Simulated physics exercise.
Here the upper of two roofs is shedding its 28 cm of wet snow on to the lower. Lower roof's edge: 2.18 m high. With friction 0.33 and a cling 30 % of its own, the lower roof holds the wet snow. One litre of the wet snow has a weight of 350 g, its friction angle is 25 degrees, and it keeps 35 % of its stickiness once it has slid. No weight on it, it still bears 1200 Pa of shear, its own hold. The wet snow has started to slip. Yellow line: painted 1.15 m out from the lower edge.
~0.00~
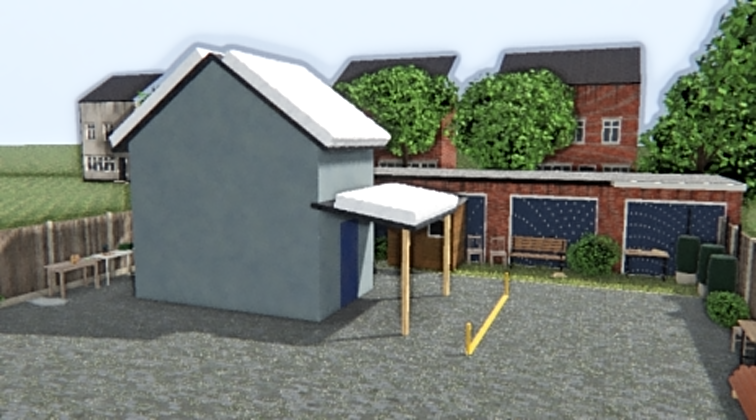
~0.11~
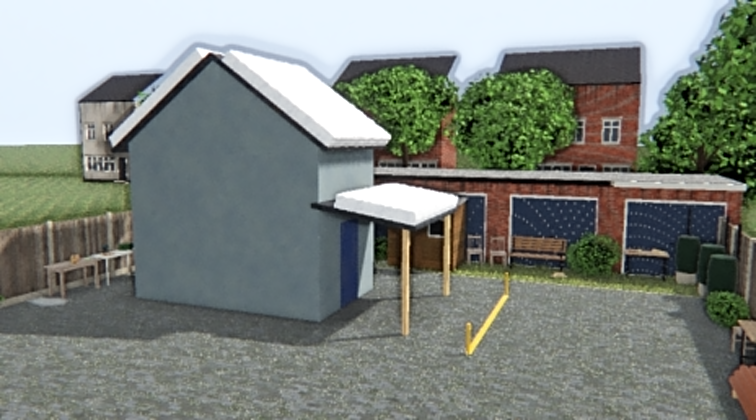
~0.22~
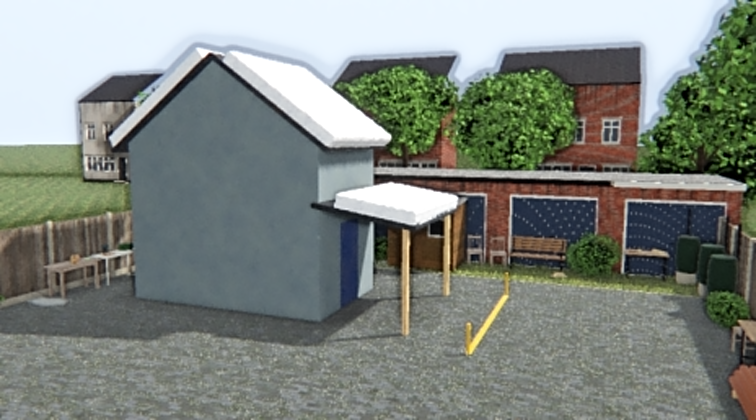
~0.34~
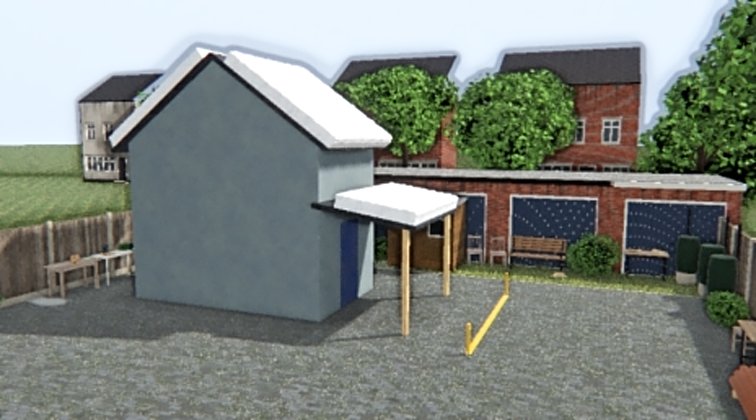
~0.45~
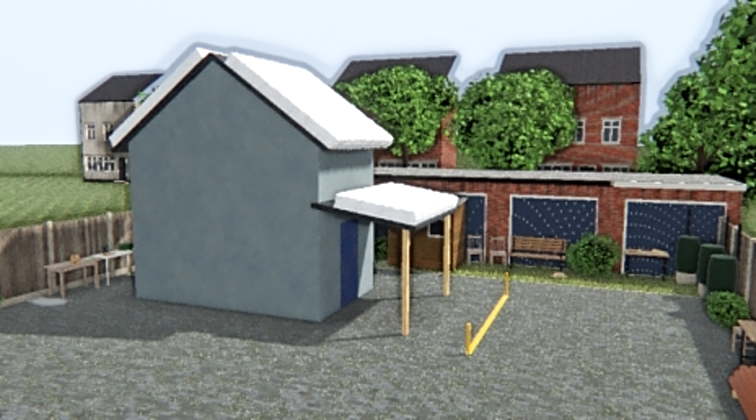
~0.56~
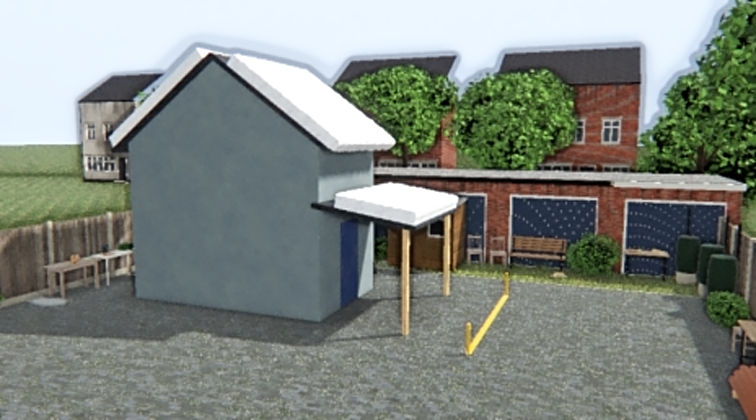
The thick white snow on the grey building's upper roof barely moves, creeping very slightly down the right-hand slope toward the smaller snow-covered roof below. By the end it has slipped only a touch past the upper edge, still in one piece, while the yard and yellow line stay unchanged.
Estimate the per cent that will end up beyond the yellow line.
Roughly 0 per cent will end up beyond it.
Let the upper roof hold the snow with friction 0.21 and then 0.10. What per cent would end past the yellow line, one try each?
One try each gives 25 % and then 35 %.
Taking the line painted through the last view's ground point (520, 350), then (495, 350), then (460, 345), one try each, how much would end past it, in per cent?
First try around 0 per cent, second around 0 per cent, third around 0 per cent.
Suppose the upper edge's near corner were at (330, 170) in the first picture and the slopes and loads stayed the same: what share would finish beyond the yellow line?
That would come to around 0 %.
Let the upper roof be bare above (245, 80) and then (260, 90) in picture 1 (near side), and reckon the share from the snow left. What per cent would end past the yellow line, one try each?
It would be 0 percent the first time and 0 percent the second.
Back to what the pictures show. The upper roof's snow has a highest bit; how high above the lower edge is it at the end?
It ends up some 1.0 m higher than the lower edge.
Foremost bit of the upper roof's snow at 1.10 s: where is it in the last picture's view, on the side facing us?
You'll find it close to (360, 196).
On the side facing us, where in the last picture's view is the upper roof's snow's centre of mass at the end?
Around (368, 192).
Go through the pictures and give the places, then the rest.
The first picture shows foremost bit of the wet snow at (329, 140).
The second picture shows foremost bit of the wet snow at (329, 140), its middle shifted 6 mm.
The third picture shows foremost bit of the wet snow at (329, 134), its middle shifted 2.2 cm.
The fourth picture shows foremost bit of the wet snow at (330, 141), its middle shifted 4.9 cm, 2 % of it past the upper edge, in one piece.
The fifth picture shows foremost bit of the wet snow at (332, 143), its middle shifted 9.1 cm, 3 % of it past the upper edge, in one piece.
The sixth picture shows foremost bit of the wet snow at (334, 147), its middle shifted 15 cm, 5 % of it past the upper edge, in one piece.
After 1.10 s, none is below the lower edge and 0 % is past the line.
After 1.73 s, none is below the lower edge and 0 % is past the line.
After 2.37 s, none is below the lower edge and 0 % is past the line.
After 3.00 s, none is below the lower edge and 0 % is past the line.
After 3.80 s, none is below the lower edge and 0 % is past the line.
